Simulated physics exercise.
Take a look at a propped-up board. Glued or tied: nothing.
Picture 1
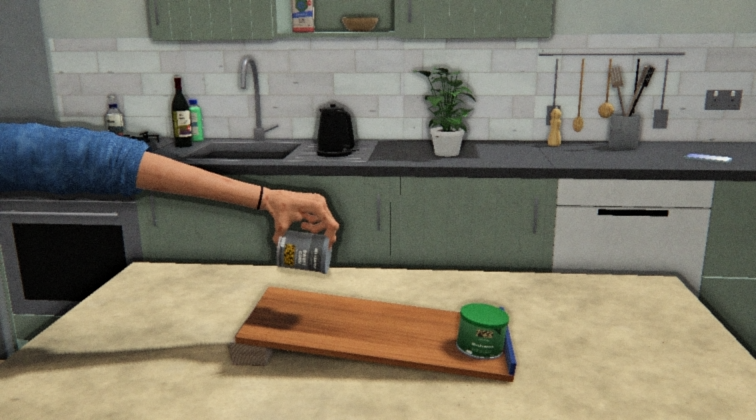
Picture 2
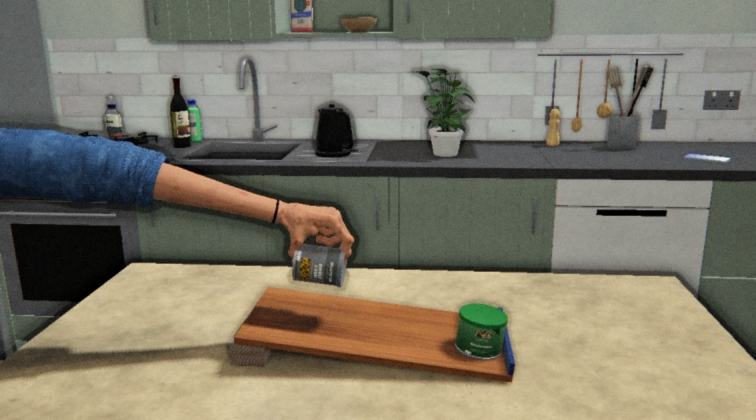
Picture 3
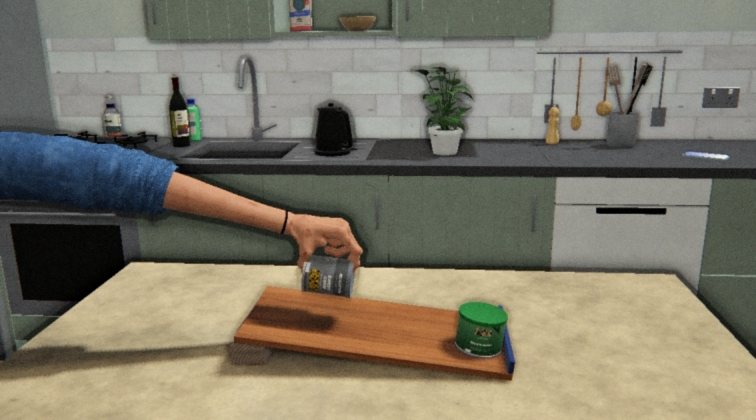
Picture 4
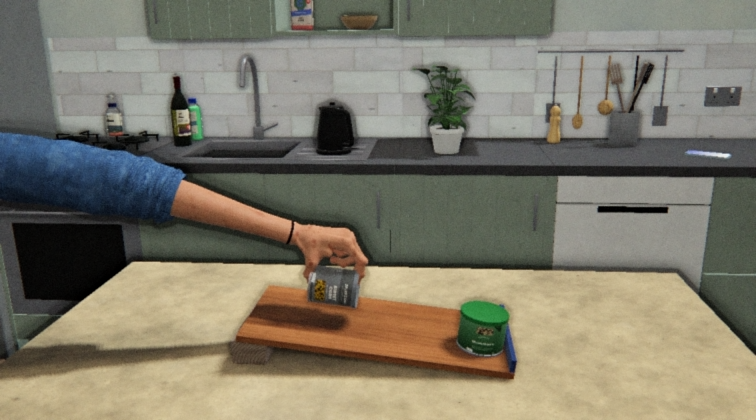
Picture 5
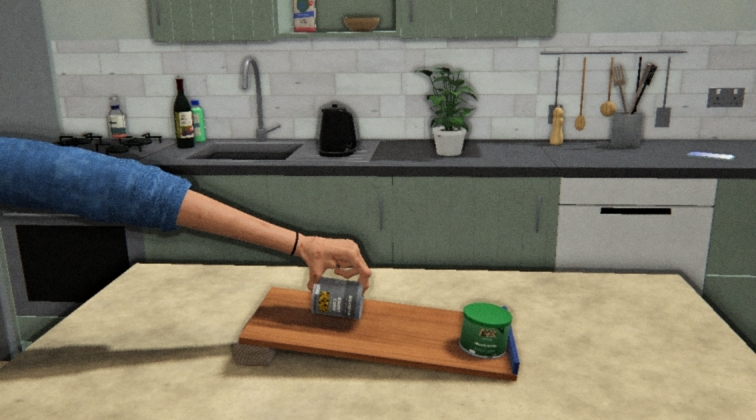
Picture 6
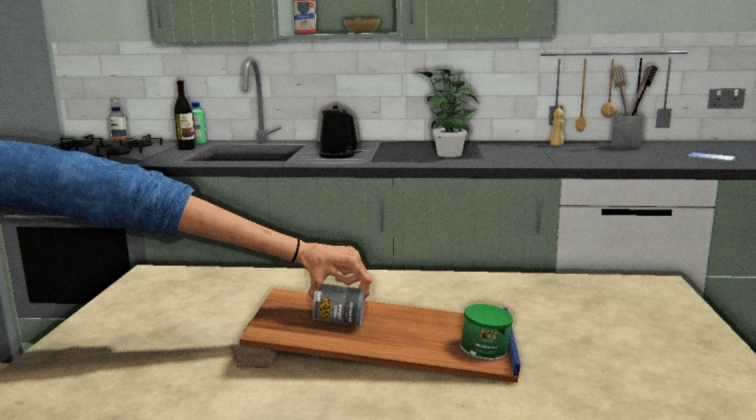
In a kitchen, a hand holding a grey tin on its side moves right and down over a sloping wooden board, where a green tub stands near the right end, and sets the tin on the board, still gripping it.
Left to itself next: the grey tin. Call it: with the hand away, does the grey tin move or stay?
It stays put.
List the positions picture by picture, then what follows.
In the first picture, on its way; grey tin (305, 252); green tub (482, 331).
In the second picture, on its way; grey tin (320, 265); green tub (481, 331).
In the third picture, on its way; grey tin (329, 276); green tub (481, 330).
In the fourth picture, on its way; grey tin (335, 286); green tub (482, 329).
In the fifth picture, on its way; grey tin (338, 297); green tub (485, 330).
In the sixth picture, set down, still held; grey tin (339, 304); green tub (486, 332).
Then, 0.20 s on from there, no change.
Then, 0.40 s on from there, grey tin resting near (339, 304).
In the end, both unmoved. At the end, from the last picture's camera, grey tin near (340, 304). The grey tin keeps its place.
